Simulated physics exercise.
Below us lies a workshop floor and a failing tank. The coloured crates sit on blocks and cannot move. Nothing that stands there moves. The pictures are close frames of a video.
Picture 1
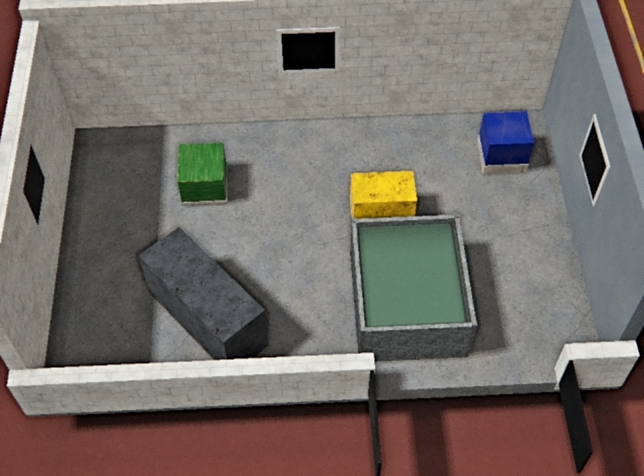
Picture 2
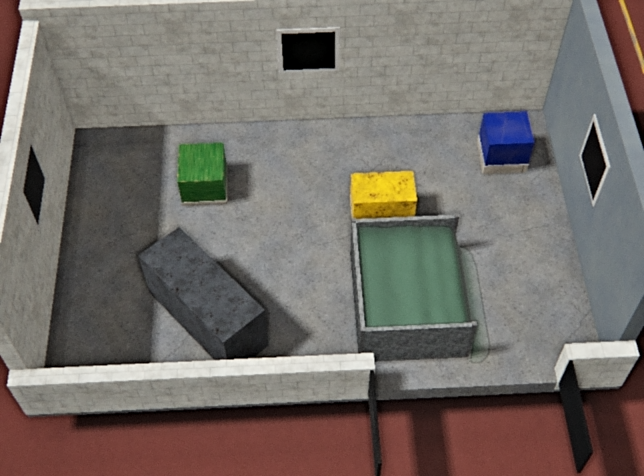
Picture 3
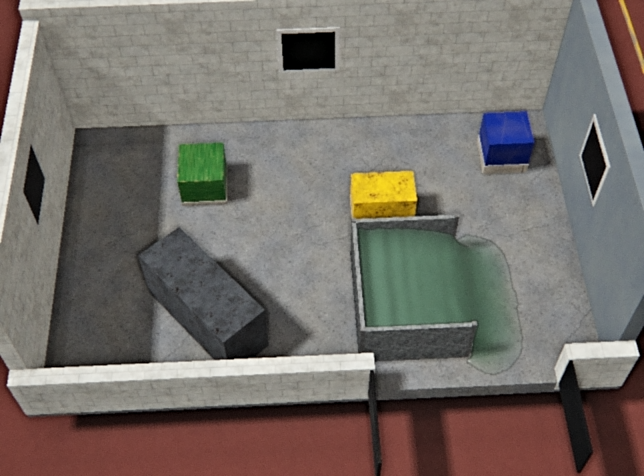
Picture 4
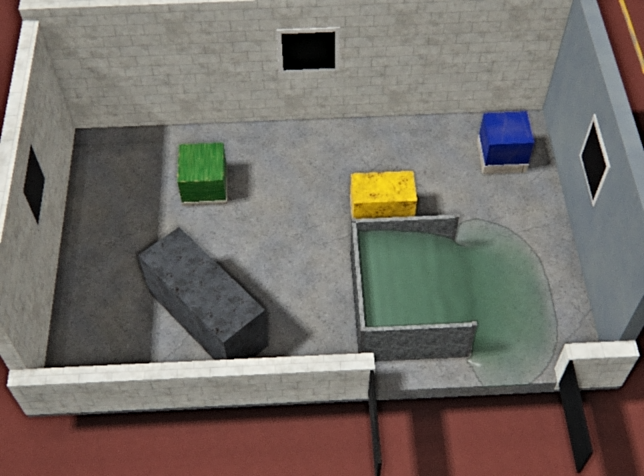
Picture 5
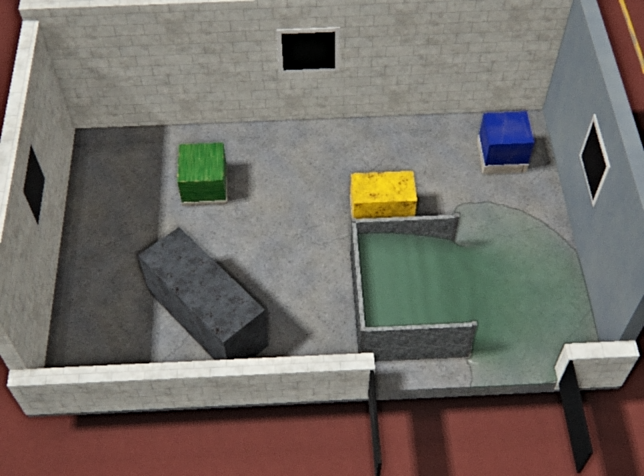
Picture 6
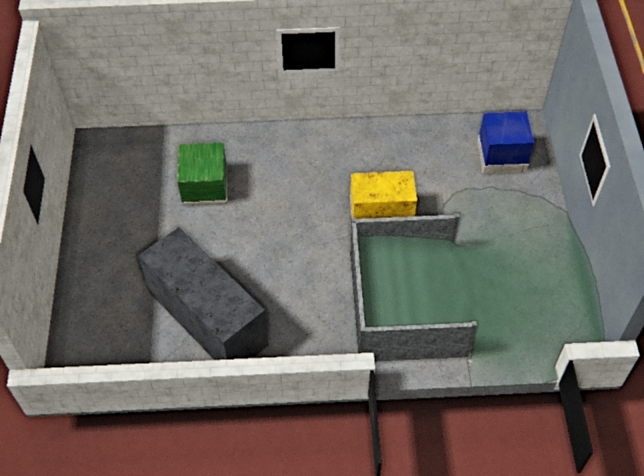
On a walled workshop floor with green, yellow and blue blocks and a dark slab, a tank of still greenish water opens on its right side, and the water pours out, spreading rightward and then toward the back.
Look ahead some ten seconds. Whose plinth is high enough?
One by one: The blue crate is wetted; the green crate is wetted; the yellow crate escapes dry.
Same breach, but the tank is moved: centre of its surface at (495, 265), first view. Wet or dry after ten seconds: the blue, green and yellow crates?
In short: Blue crate takes water; green crate gets wet; yellow crate is spared.
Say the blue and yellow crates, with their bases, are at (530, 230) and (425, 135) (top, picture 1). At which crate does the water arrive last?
I say the green crate.
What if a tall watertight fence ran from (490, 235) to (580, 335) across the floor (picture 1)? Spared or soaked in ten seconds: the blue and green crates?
My reading: Blue takes water; green is safe.
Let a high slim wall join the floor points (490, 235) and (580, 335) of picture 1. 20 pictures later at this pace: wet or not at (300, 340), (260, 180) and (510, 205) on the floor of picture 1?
One after the other: Not flooded, not flooded, wet.
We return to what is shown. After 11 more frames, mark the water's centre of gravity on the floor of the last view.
Close to (507, 271).
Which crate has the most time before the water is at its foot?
I say the green-painted one.
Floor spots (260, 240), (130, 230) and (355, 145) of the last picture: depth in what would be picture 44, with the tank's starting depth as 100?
In turn 4, 0 and 8 in a hundred.
A moment on, water covers 20 % of the floor; the blue crate water round its plinth, the green crate not reached, the yellow crate not reached.
Next, water covers 20 % of the floor; the blue crate water round its plinth, the green crate not reached, the yellow crate not reached.
Then, water covers 40 % of the floor; the blue crate water round its plinth, the green crate not reached, the yellow crate water round its plinth.
Later, water covers 65 % of the floor; the blue crate water round its plinth, the green crate water round its plinth, the yellow crate water round its plinth.
In the end, water covers 95 % of the floor; the blue crate was topped, the green crate was topped, the yellow crate stayed above the water.
